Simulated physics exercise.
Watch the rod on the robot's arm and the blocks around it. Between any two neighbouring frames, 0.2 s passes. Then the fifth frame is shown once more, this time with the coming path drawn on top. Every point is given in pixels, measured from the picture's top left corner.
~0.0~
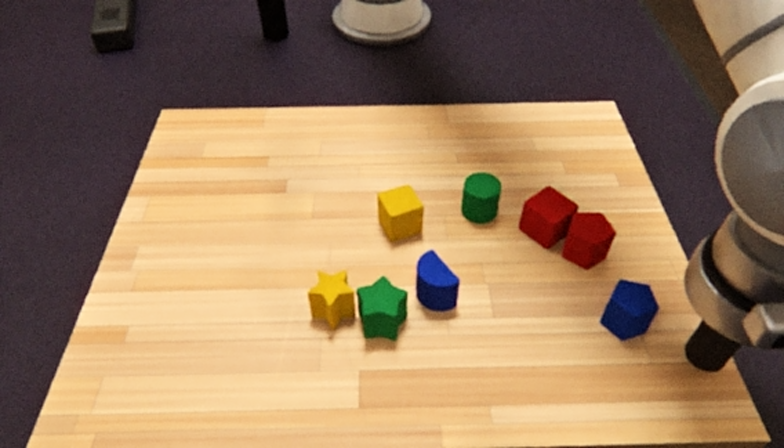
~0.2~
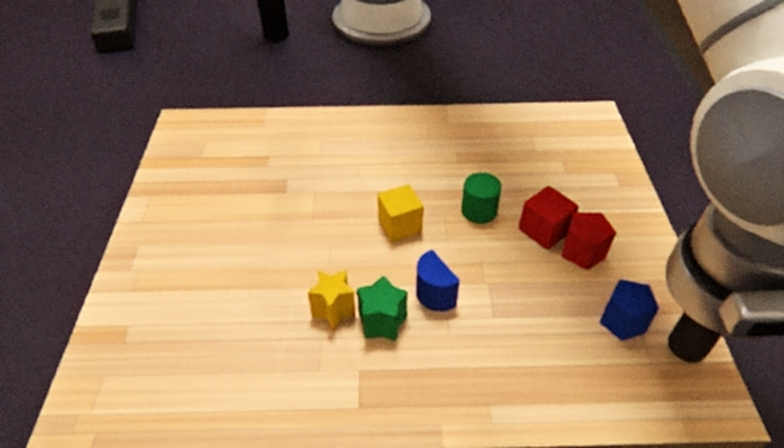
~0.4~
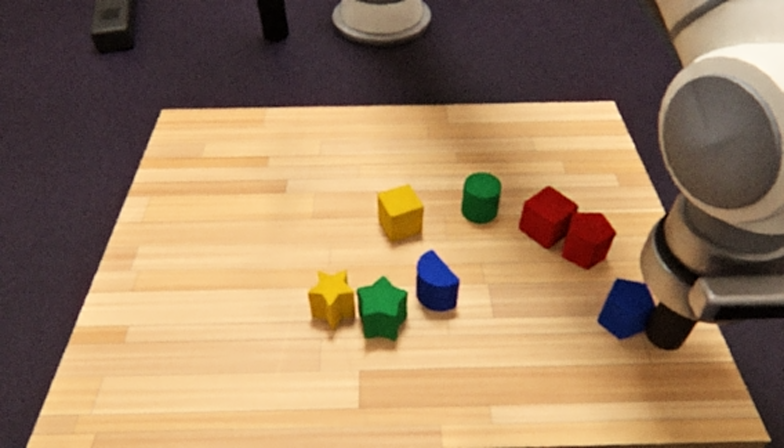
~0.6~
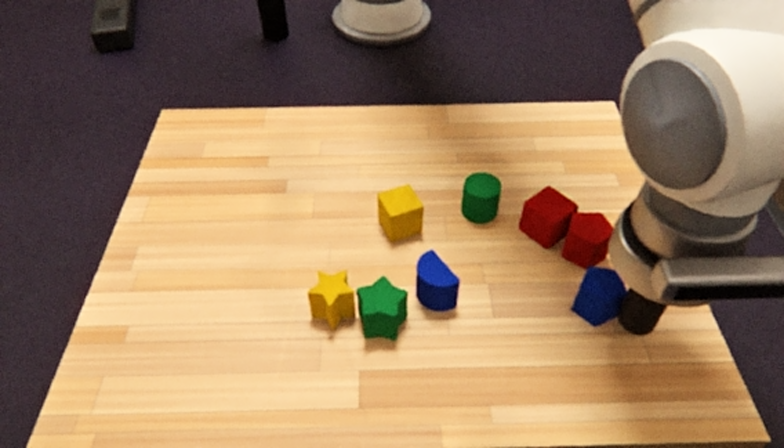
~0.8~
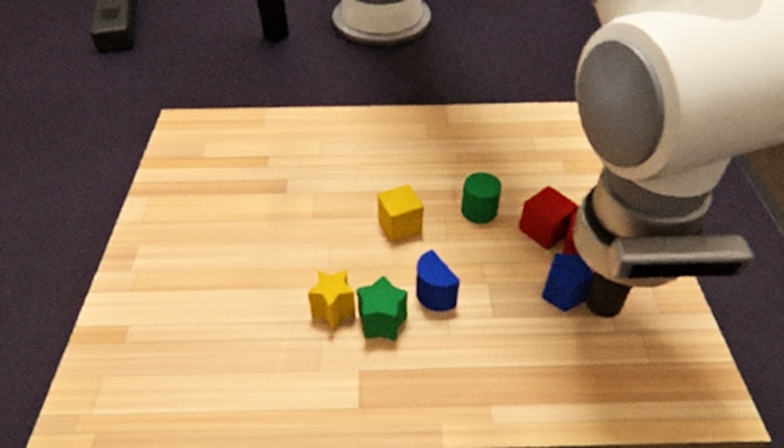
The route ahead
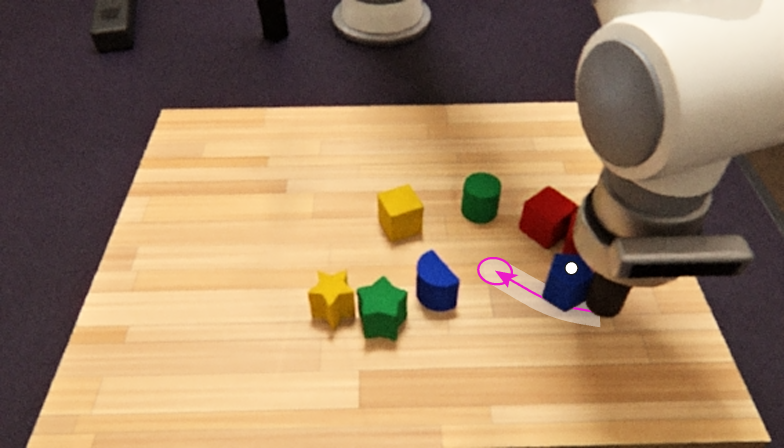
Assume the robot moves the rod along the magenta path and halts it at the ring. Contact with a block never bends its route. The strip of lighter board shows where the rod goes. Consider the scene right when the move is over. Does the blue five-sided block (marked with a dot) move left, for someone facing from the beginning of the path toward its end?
That would be a no.
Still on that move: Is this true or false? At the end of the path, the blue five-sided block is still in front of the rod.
That claim is true.
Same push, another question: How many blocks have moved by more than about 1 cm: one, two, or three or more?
I'd say just one block gets shifted by more than about 1 cm.
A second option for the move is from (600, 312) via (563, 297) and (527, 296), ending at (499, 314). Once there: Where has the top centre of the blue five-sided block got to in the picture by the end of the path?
Its top centre lands on (510, 246).
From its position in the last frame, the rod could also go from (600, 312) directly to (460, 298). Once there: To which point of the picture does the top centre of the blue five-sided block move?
It comes to (534, 250).
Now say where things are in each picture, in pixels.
In the first frame, lower end of the rod at (705, 355), tops of blocks, blue five-sided block at (635, 297), red five-sided block at (592, 226).
In the second frame, rod at (687, 347), blocks as before.
In the third frame, rod at (664, 335), blue five-sided block at (632, 295).
In the fourth frame, rod at (636, 320), blue five-sided block at (604, 282).
In the fifth frame, rod at (603, 303), blue five-sided block at (571, 268), red five-sided block hidden.
The drawn path runs from (600, 312) via (543, 298), ending at (495, 271); the dot is on the blue five-sided block.
What follows on the original path. One third of the way, rod at (563, 296); blue five-sided block at (541, 255).
Two thirds of the way, rod at (528, 279); blue five-sided block at (512, 237), turned 20° clockwise.
At the end, rod at (497, 262); blue five-sided block at (490, 218), turned 35° clockwise; red five-sided block not moved.
